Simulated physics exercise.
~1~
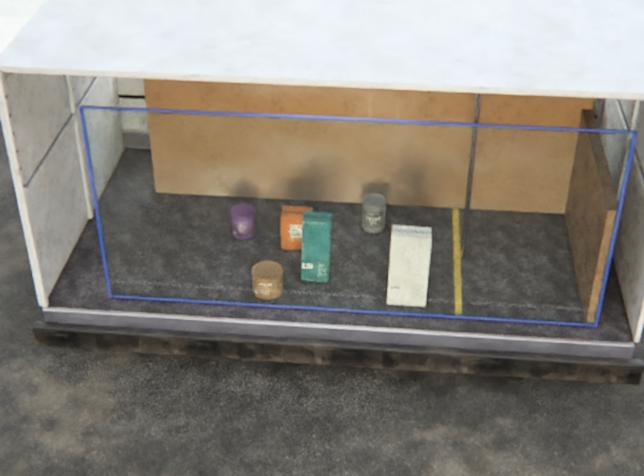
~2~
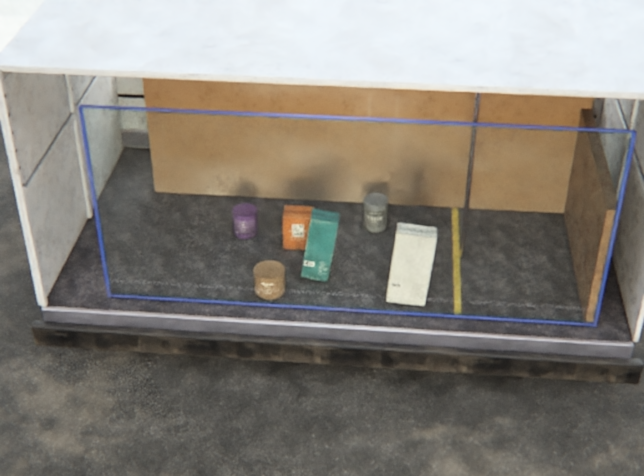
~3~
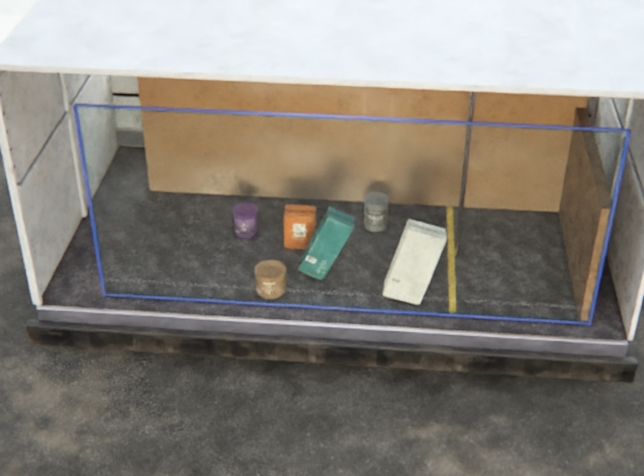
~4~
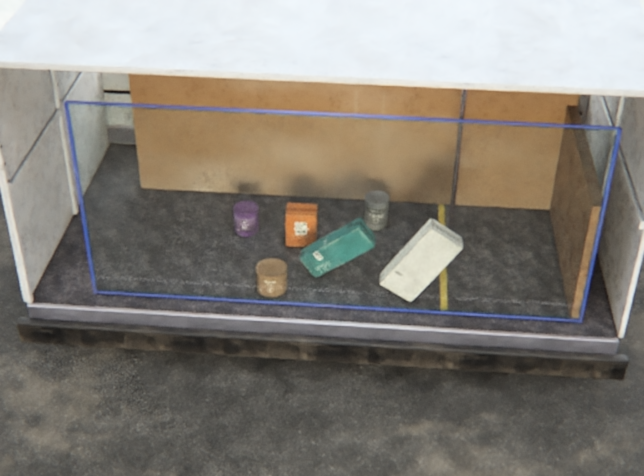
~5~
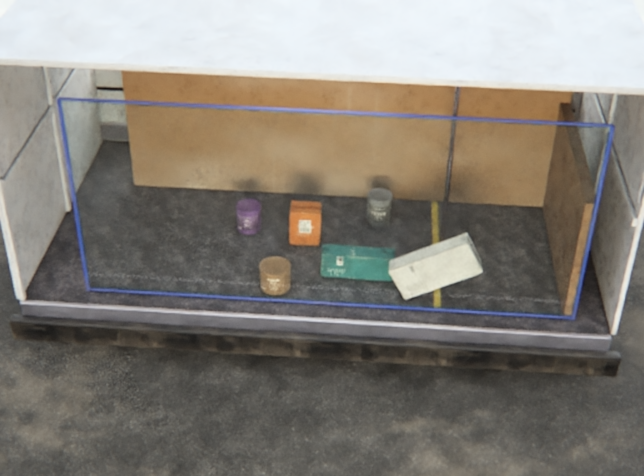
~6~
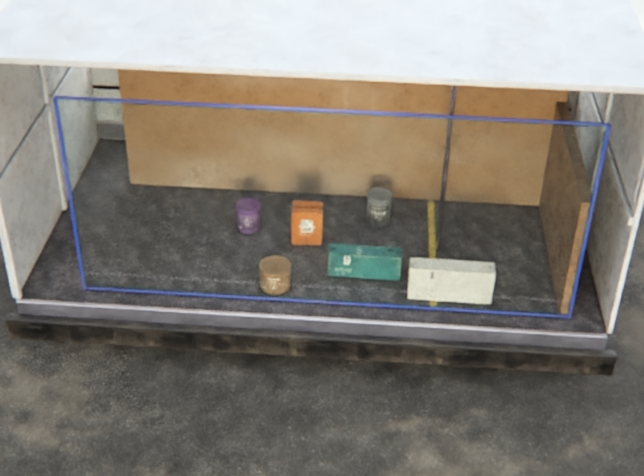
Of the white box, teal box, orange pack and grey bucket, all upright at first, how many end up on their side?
Two of them end up on their side, the white box and the teal box.
